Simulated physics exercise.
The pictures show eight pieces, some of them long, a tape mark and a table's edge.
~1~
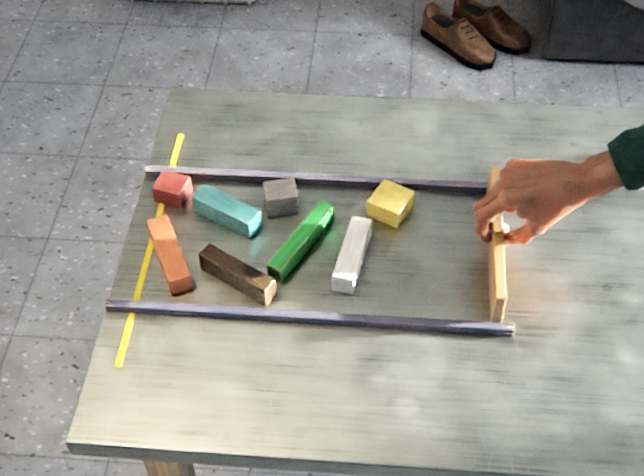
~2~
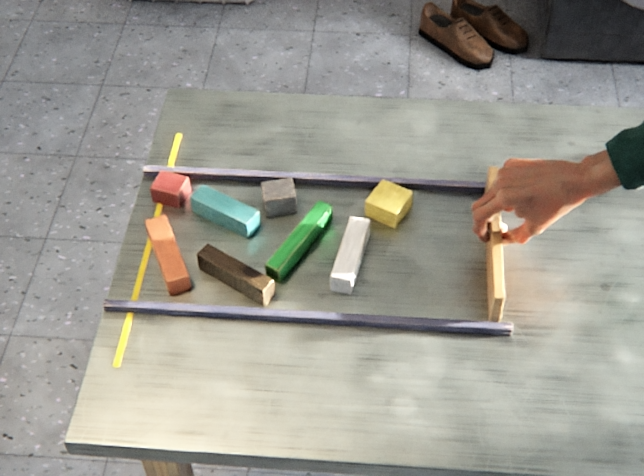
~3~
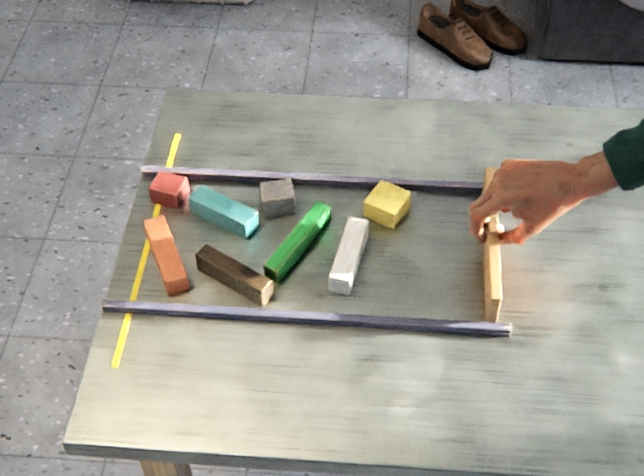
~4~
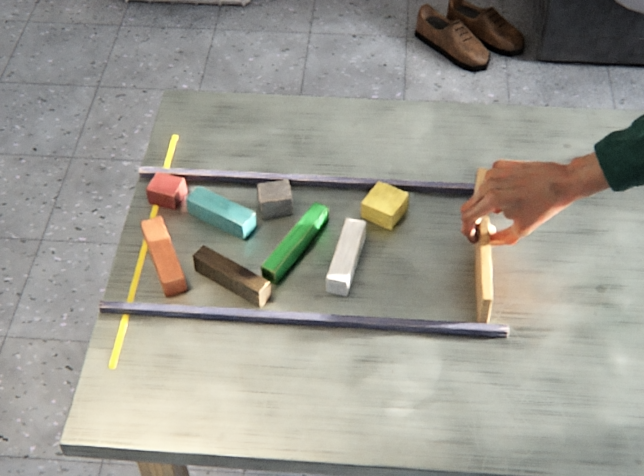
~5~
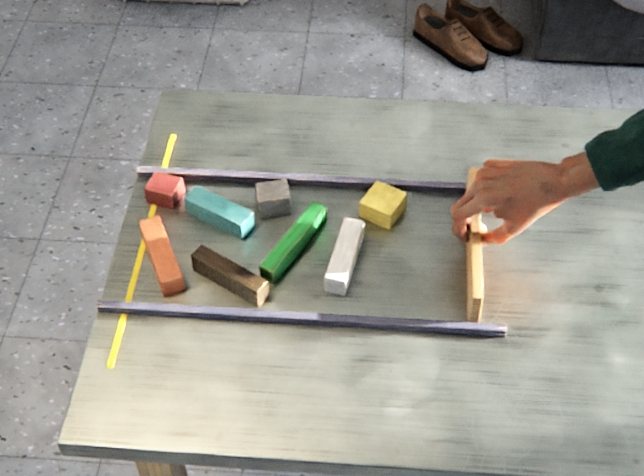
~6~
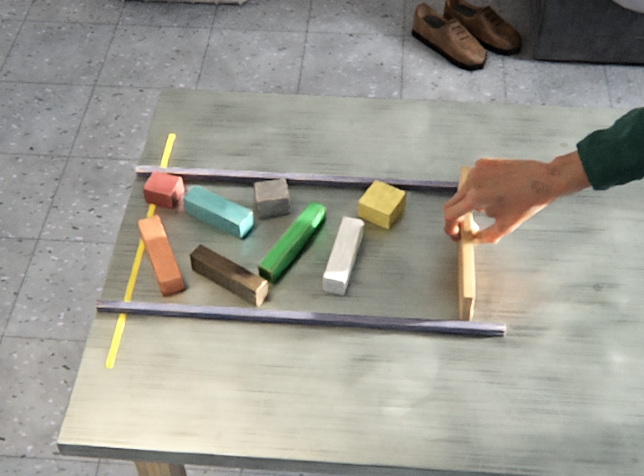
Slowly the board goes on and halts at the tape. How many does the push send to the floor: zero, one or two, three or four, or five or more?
Here the number that fall off is five or more.
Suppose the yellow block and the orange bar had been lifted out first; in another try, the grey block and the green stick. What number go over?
The counts: 4 and 4.
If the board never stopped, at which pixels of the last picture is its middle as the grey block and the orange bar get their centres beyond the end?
Near (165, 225) and (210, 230).
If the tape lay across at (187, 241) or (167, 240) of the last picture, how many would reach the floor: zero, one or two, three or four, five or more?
Taking them in turn, one to two; three or four.
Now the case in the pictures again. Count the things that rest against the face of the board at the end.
It touches 2.
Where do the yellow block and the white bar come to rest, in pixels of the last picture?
First (134, 196), then (129, 244).
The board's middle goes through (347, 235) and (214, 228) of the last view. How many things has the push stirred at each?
By then 3, and 8.
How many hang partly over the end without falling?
That would be 1.
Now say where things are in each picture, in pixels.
Red block (172, 189); orange bar (169, 254); turquoise bar (227, 211); board (495, 243); tape (153, 238), in the first frame.
Orange bar (167, 254); black bar (236, 274), in the second frame.
Turquoise bar (224, 212); green stick (298, 241), in the third frame.
Red block (167, 191); grey block (275, 199), in the fourth frame.
Orange bar (161, 255); board (473, 243), in the fifth frame.
Red block (163, 190); orange bar (160, 255); turquoise bar (218, 212); board (465, 242); tape (144, 239), in the sixth frame.
Soon after, none off yet; red block at rest near (163, 190); orange bar at rest near (160, 255); turquoise bar at rest near (218, 212).
After that, none off yet; red block displaced about its own width near (135, 185); orange bar displaced a little near (140, 257); turquoise bar displaced about its own width near (163, 211).
In the end, the number that fall off is five or more; gone, green stick, grey block, black bar, turquoise bar, orange bar and red block.
